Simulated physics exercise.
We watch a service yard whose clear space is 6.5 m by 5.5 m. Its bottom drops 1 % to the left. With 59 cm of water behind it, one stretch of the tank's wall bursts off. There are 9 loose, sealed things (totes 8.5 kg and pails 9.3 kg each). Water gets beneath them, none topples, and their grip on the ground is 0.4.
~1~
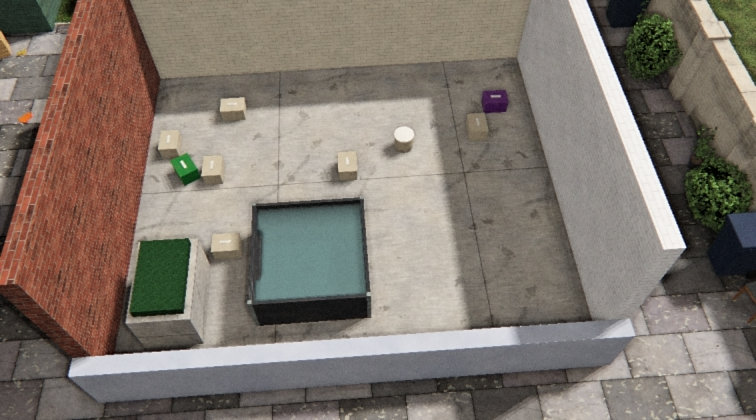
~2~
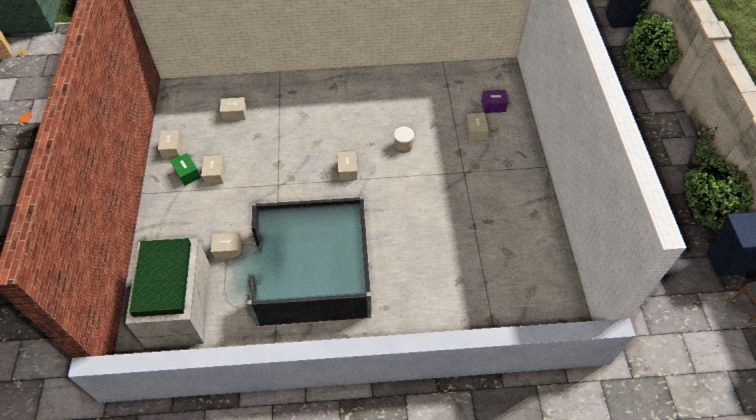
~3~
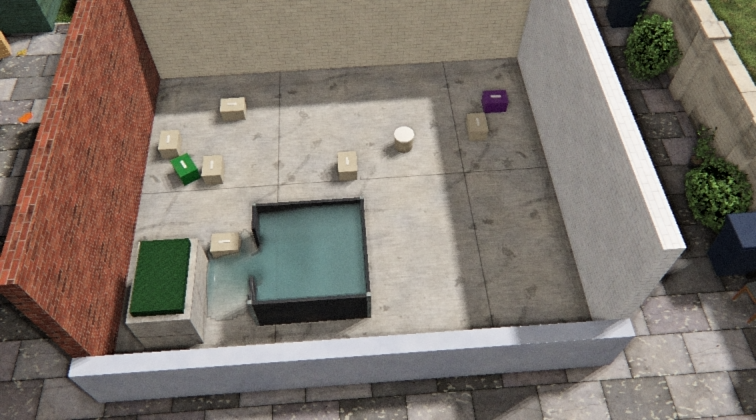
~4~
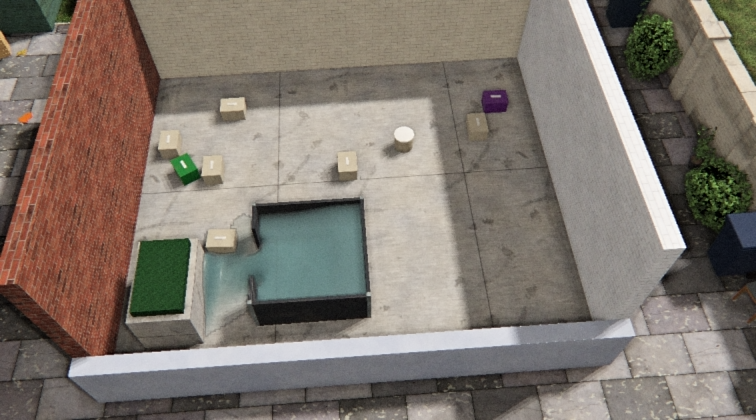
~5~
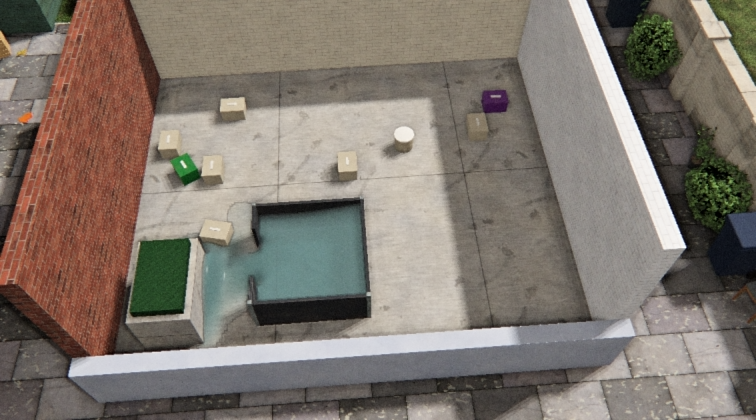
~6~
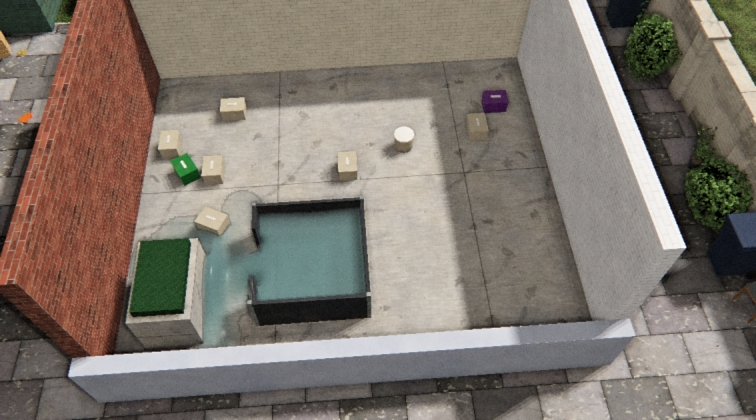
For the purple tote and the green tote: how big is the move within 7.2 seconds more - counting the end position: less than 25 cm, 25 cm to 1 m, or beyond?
Purple tote stays put, green tote travels far.
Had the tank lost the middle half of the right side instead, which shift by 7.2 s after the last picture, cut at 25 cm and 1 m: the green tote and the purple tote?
Then the green tote stays put, the purple tote ends far away.
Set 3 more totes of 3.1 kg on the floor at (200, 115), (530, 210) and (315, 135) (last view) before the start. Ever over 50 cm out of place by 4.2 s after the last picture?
In turn: More, less, under.
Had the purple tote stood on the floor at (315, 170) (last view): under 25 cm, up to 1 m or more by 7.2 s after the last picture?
It holds its place.
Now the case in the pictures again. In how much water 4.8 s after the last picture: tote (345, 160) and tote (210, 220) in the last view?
About 0 and 5 cm.
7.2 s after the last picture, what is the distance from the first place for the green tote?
Roughly 250 cm.
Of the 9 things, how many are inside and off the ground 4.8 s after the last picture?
At that moment 1.
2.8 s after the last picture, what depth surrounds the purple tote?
Roughly 0 cm.
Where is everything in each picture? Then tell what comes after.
In the first picture, the purple tote at (496, 97) rests on the ground; the green tote at (184, 165) rests on the ground; water covers 2.2 m2; 0 of 9 have shifted.
In the second picture, the purple tote at (496, 97) rests on the ground; the green tote at (184, 165), on the bottom; water covers 2.6 m2; 0 of 9 have shifted.
In the third picture, the purple tote at (496, 97), on the bottom; the green tote at (184, 165), on the bottom; water covers 3.0 m2; 0 of 9 have shifted.
In the fourth picture, the purple tote at (496, 97), on the bottom; the green tote at (184, 165), on the bottom; water covers 3.3 m2; 1 of 9 have shifted.
In the fifth picture, the purple tote at (496, 97), on the bottom; the green tote at (184, 165), on the bottom; water covers 3.9 m2; 1 of 9 have shifted.
In the sixth picture, the purple tote at (496, 97), on the bottom; the green tote at (184, 165) rests on the ground; 4.8 m2 under water; 1 of 9 have shifted.
Then, 0.9 s after the last picture the purple tote is near (496, 97), 0.0 m from its start, aground; the green tote is near (180, 156), 0.2 m from its start, aground; 0 afloat.
Then, 2.8 s after the last picture the purple tote is near (496, 97), 0.0 m from its start, aground; the green tote is near (202, 94), 1.6 m from its start, aground; 0 afloat.
Then, 4.8 s after the last picture the purple tote is near (496, 97), 0.0 m from its start, aground; the green tote is near (251, 80), 2.0 m from its start, afloat; 1 afloat.
Then, 7.2 s after the last picture the purple tote is near (496, 97), 0.0 m from its start, aground; the green tote is near (311, 88), 2.6 m from its start, aground; 0 afloat.
